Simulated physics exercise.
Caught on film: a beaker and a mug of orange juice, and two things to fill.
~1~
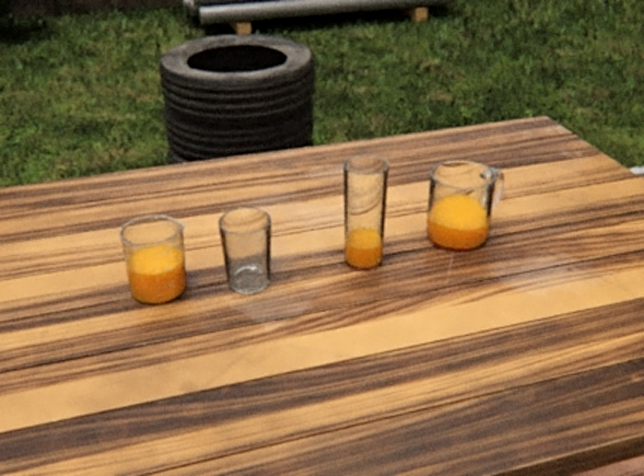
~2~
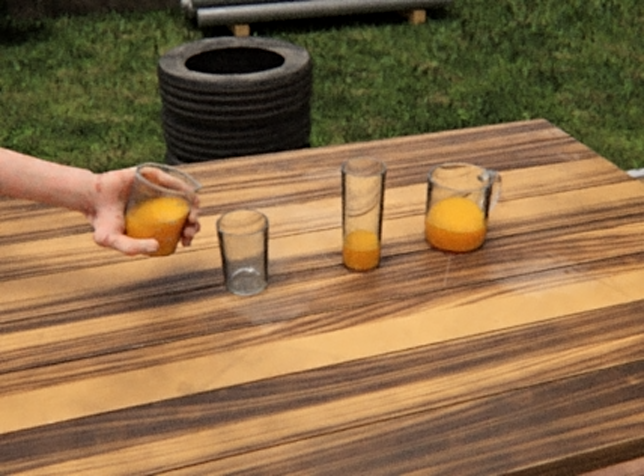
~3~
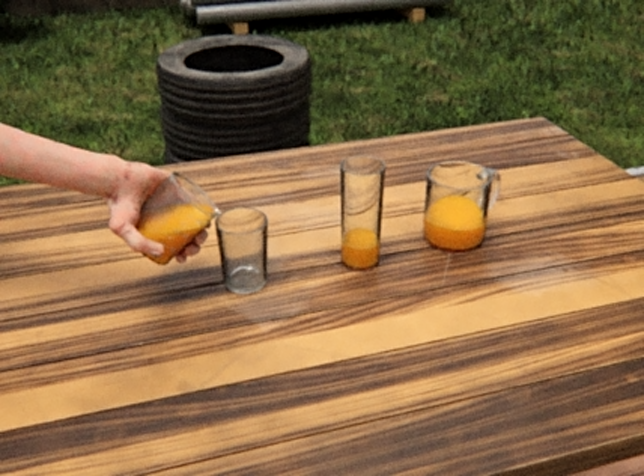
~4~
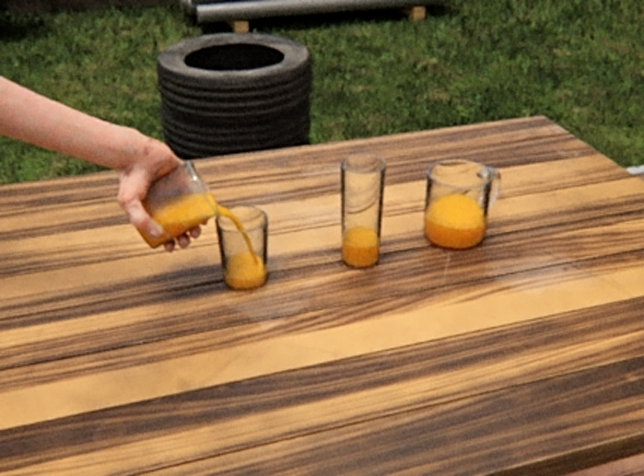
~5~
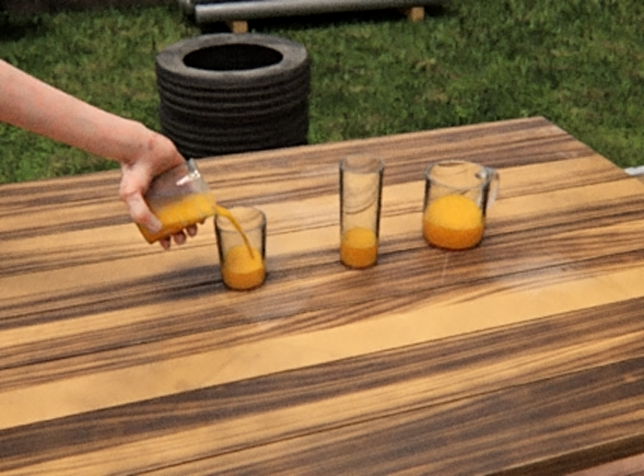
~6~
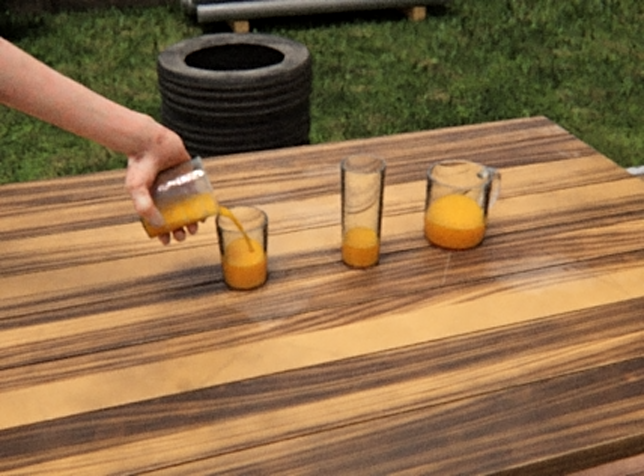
On a striped wooden table outdoors, a hand lifted the glass of orange juice at the far left, tilted it to the right and poured some into the empty glass beside it.
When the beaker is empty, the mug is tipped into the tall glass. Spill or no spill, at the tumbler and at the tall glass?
Left, the tumbler takes it all; right, the tall glass takes it all.
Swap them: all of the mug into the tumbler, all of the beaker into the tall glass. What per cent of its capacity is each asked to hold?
In turn 70 and 80 per cent.
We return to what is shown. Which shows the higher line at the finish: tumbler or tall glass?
The one on the right.
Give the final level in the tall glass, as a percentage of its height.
Near 80 in a hundred.
A moment on, the tumbler is about half full.
Further on, the tumbler is about three quarters full.
When it is over, the tumbler is about three quarters full; the tall glass is about three quarters full.
